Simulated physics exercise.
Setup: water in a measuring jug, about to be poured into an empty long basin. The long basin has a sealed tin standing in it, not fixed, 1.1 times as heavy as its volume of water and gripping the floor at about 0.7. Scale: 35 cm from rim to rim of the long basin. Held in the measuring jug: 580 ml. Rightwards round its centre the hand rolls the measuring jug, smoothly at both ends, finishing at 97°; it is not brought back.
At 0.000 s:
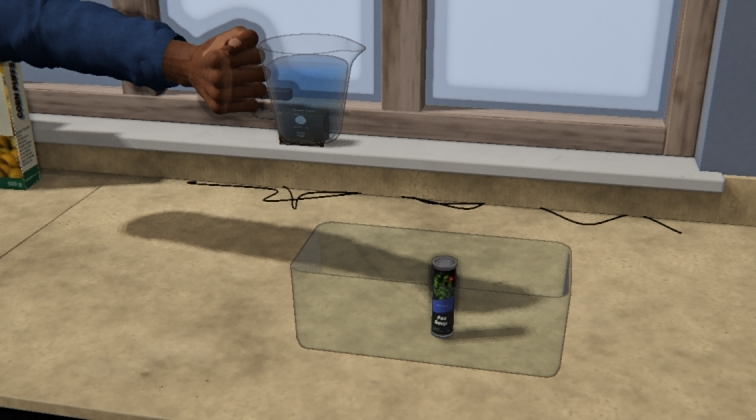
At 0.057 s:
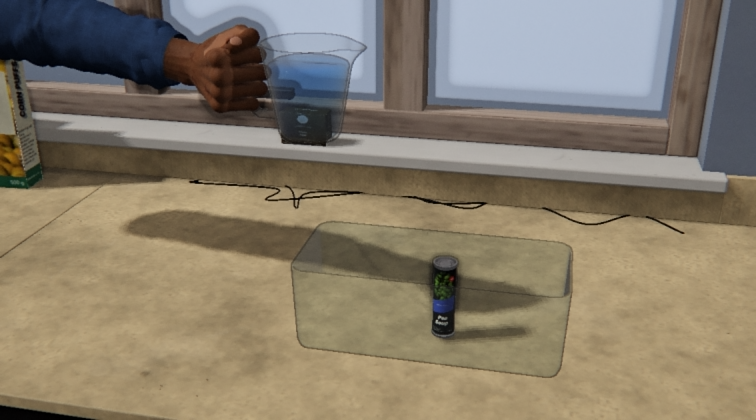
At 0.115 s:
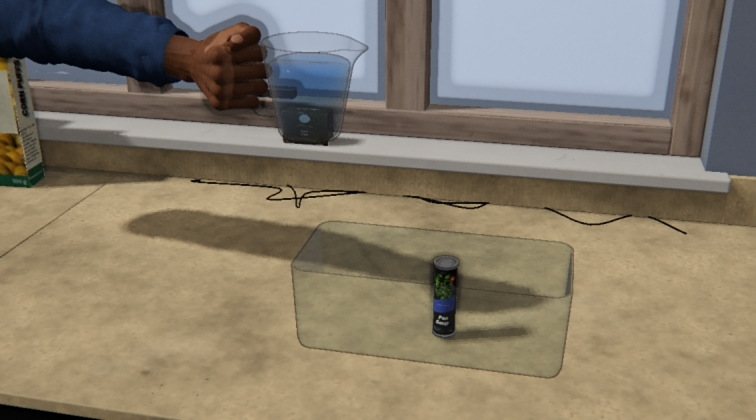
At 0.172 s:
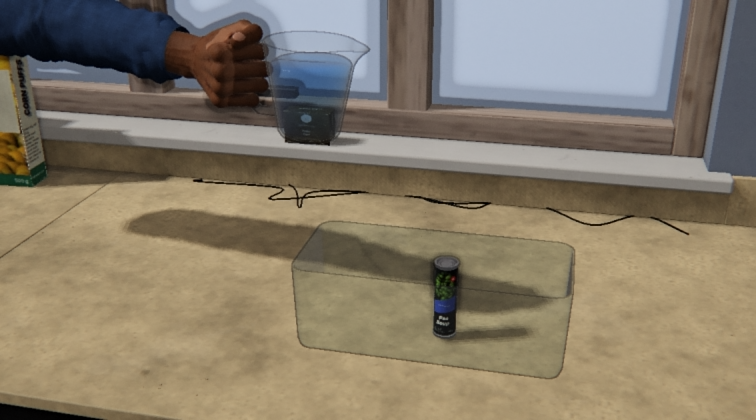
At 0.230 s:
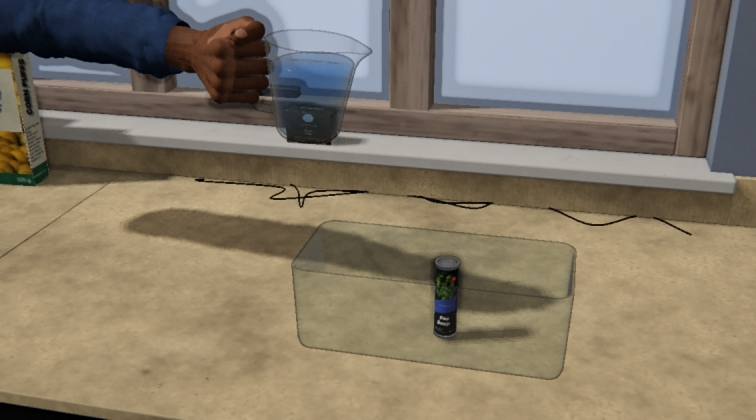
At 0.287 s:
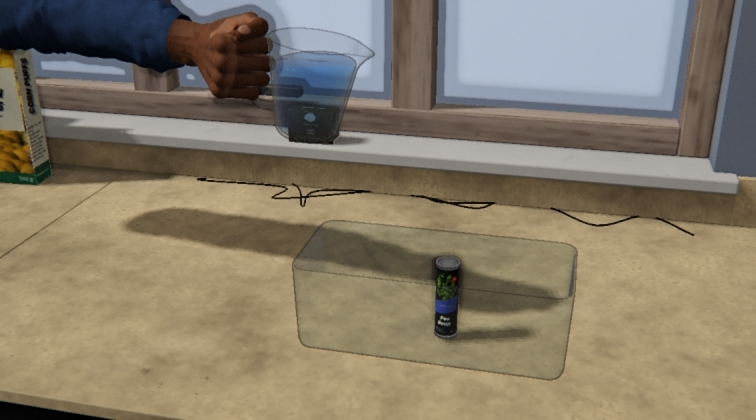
On a stone counter by a window, a hand slowly tilting a jug of blue water slightly rightwards above a clear basin holding a tin.
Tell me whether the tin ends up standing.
Overturned.
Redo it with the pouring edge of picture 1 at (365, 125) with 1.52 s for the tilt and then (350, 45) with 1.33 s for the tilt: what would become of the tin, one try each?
Run one: It does not tip. Run two: It does not tip.
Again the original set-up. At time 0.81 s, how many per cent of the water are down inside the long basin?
Fraction in basin: Approx. 1%.
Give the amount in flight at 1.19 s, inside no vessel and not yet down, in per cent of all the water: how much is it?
I'd say some 24 per cent is in the air.
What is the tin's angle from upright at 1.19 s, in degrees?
I'd put it at close to 0 degrees off upright.
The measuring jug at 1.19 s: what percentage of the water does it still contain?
32 per cent or so.
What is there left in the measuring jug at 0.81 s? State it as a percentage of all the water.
Close to 86 percent of the liquid remains at that time.
After 0.81 s the tilt is 53° and 86 per cent is still to pour; the tin stands where it began.
After 1.19 s the tilt is 86° and 33 per cent is still to pour; the tin stands where it began.
After 1.59 s the tilt is 97° and 2 per cent is still to pour; the tin lies on its side.
After 2.02 s the tilt is 97° and 0 per cent is still to pour; the tin lies on its side.
In the end the tin lies on its side.
